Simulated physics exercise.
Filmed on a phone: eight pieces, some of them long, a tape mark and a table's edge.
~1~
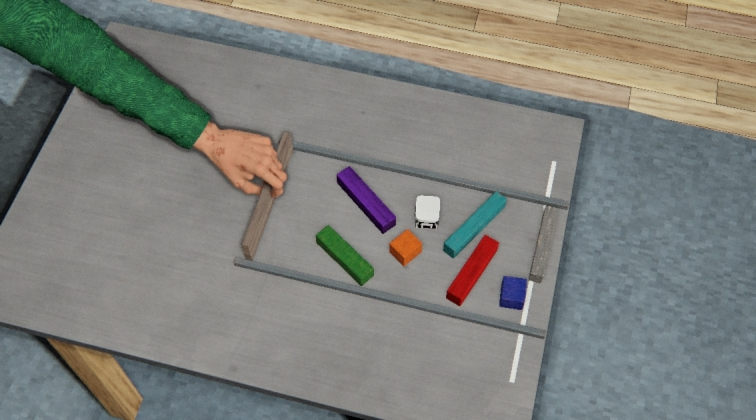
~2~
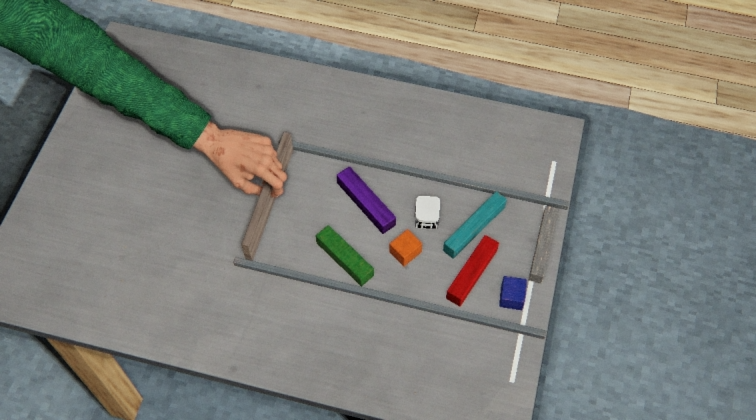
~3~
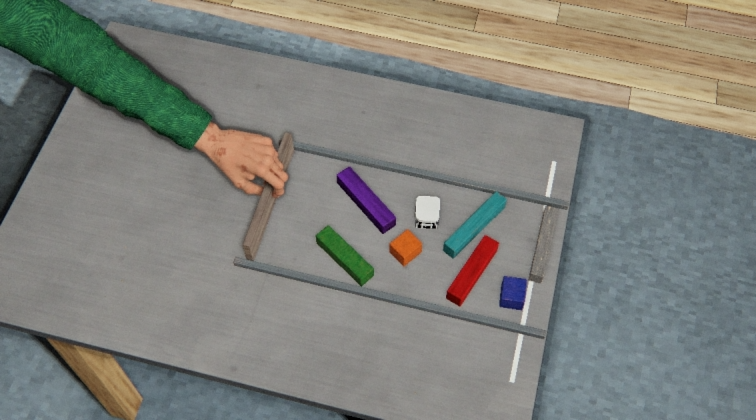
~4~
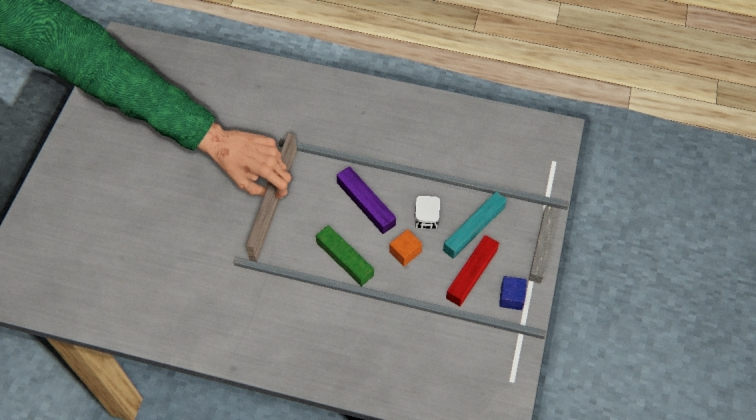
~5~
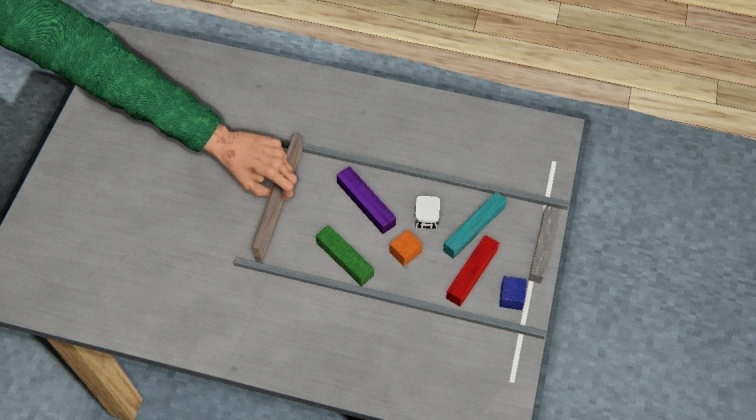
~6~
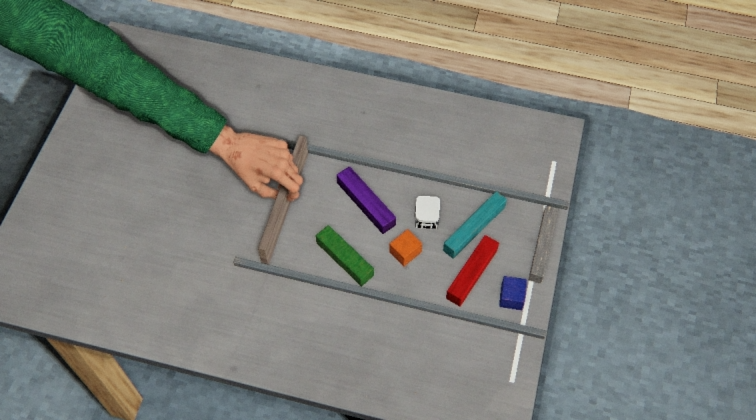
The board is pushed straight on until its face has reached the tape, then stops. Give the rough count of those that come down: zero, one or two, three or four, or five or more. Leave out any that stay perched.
In the end the number that fall off is five or more.
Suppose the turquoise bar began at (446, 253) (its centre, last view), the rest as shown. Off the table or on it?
Then it goes over.
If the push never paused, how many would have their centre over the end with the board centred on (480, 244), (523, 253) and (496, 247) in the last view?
It would be 2, 4 and 3.
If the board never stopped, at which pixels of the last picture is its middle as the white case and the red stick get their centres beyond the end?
About (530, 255), and (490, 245) for the other.
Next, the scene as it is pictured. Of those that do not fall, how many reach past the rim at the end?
0 of them.
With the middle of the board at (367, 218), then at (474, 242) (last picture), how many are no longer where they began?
First 3, then 8.
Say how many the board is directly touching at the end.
In contact: 1.
Soon after, none off yet; grey bar at rest near (544, 244); blue block at rest near (513, 293); red stick at rest near (473, 270).
In the end, the number that fall off is five or more; gone, green bar, orange block, white case, turquoise bar, red stick, blue block and grey bar.
